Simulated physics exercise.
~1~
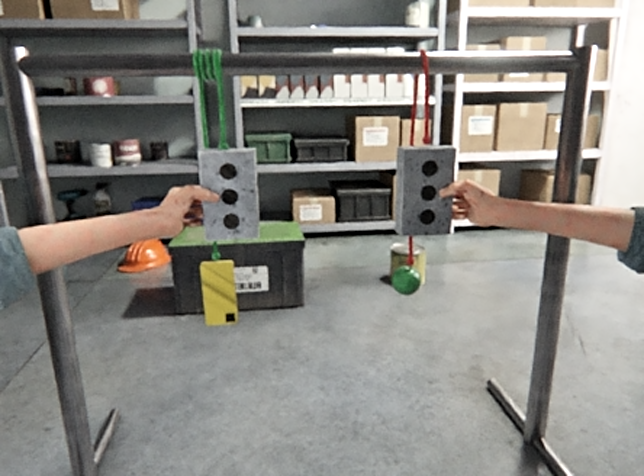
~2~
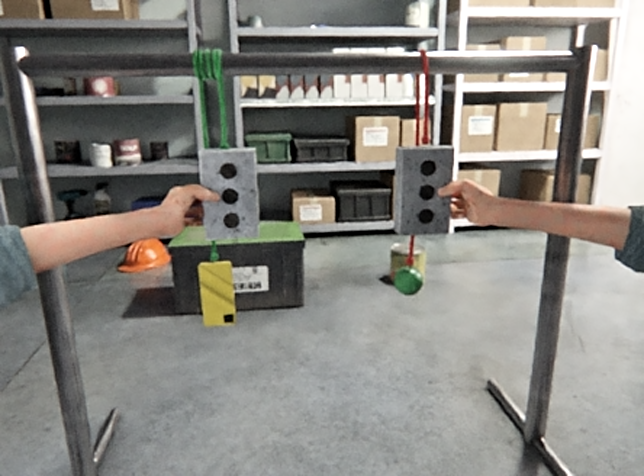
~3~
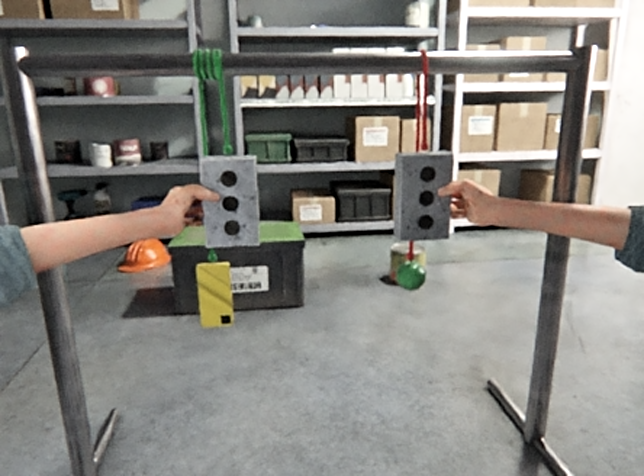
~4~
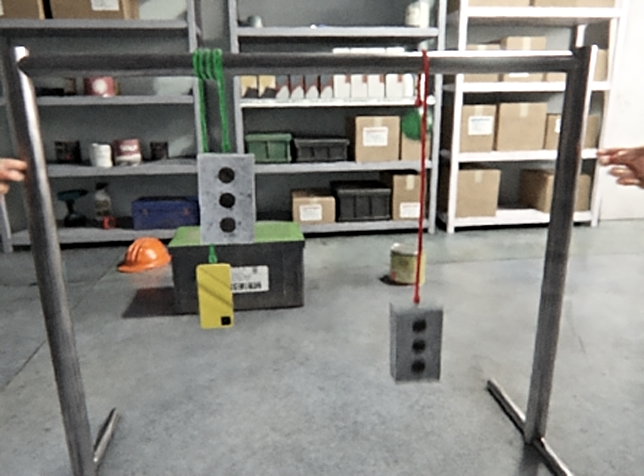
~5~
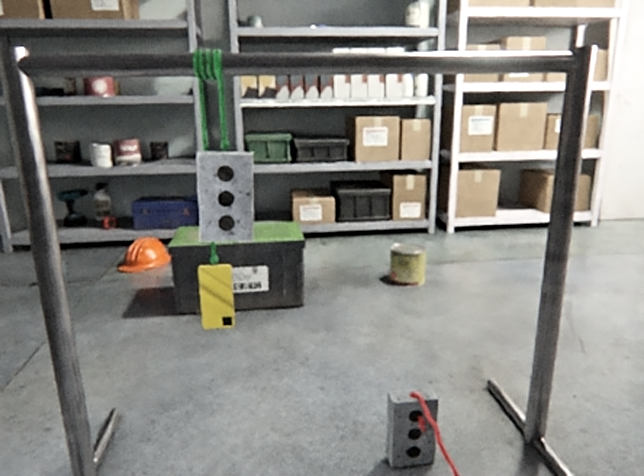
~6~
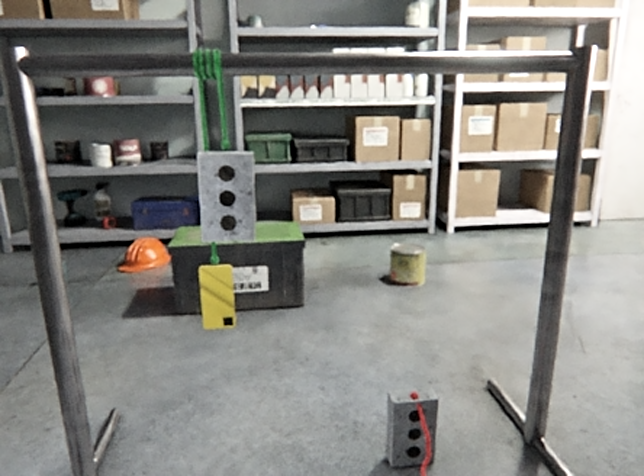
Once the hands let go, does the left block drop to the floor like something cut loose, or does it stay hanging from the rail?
The left block stays hanging from the rail on its green cord. It is the right block that drops to the floor.
Two hands steadied a pair of gray blocks hanging from a metal rail, then let go and drew back. The right block dropped to the floor, pulling its red cord down with it, while the left one stayed hanging on its green cord.
